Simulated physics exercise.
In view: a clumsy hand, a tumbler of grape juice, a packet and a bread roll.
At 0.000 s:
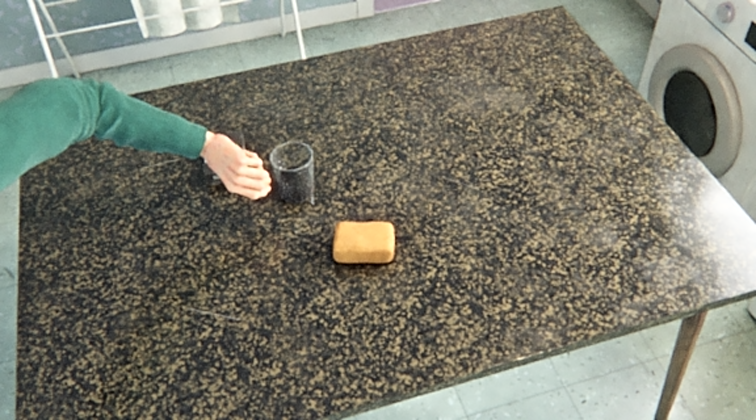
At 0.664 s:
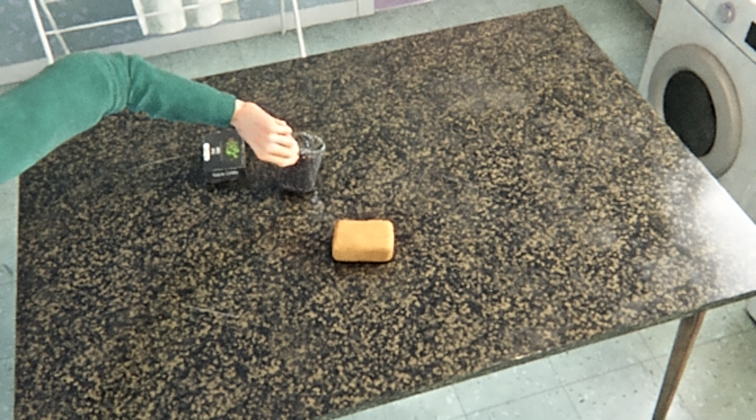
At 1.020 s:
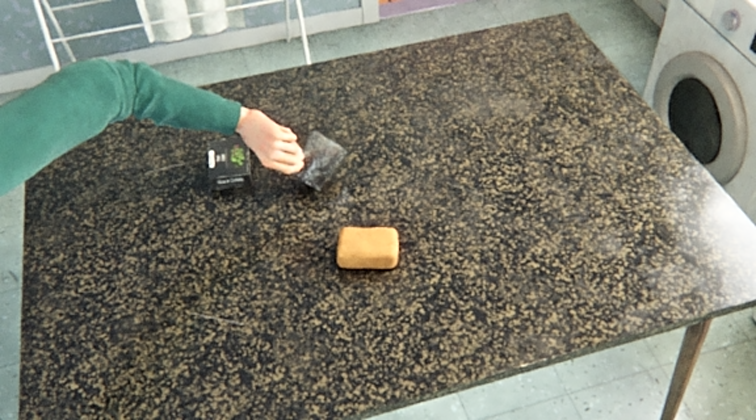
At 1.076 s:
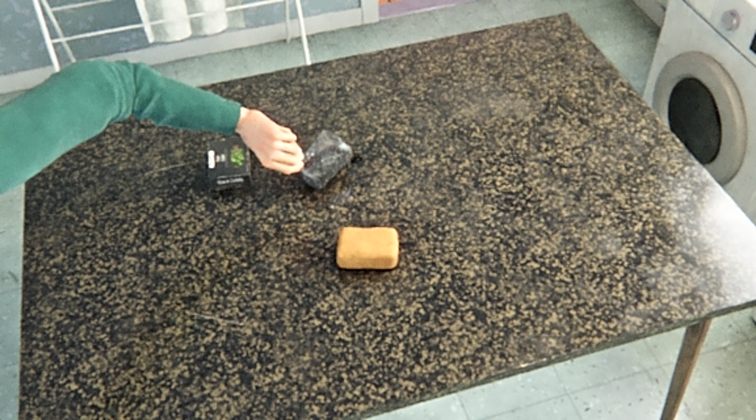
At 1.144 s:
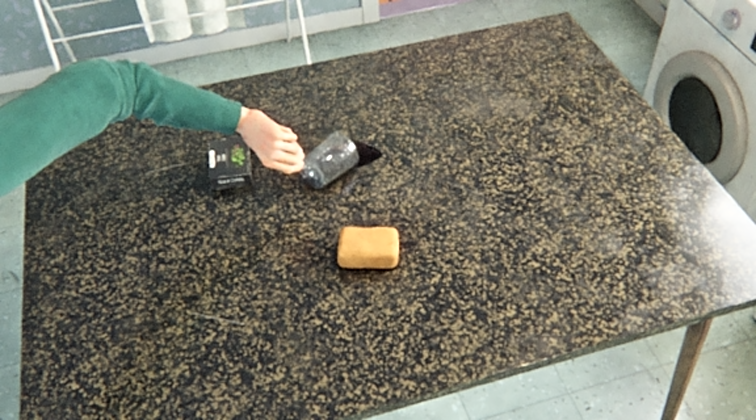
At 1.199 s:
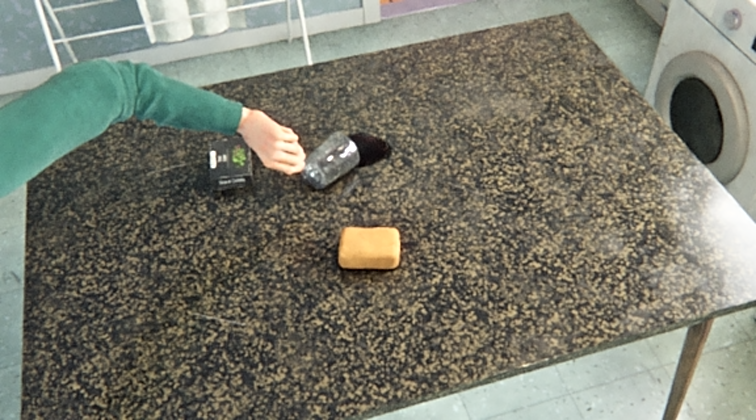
A hand in a green sleeve reaches in from the left and presses against a clear tumbler of dark liquid, which tilts rightward, topples onto its side and lets out a small dark puddle. The speckled black-and-tan tabletop is seen from above, with a washing machine at upper right, and the view shifts slightly. A small black packet sits left of the tumbler, and an orange-brown roll rests nearer the viewer.
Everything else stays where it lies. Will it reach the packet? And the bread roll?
As for the packet, it escapes; the bread roll escapes.
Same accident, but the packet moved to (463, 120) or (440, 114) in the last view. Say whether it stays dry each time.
In the first try it is reached; in the second it is reached.
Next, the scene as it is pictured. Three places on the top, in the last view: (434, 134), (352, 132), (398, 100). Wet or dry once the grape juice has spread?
In turn: Soaked, in the puddle, wet.
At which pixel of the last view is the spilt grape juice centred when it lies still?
Close to (416, 108).
After 1.6 s, the puddle covers about as much as a plate; the packet is untouched; the bread roll is untouched.
After 2.3 s, the puddle covers about as much as a tray; the packet is untouched; the bread roll is untouched.
After 3.6 s, the puddle covers about as much as a tray; the packet is untouched; the bread roll is untouched.
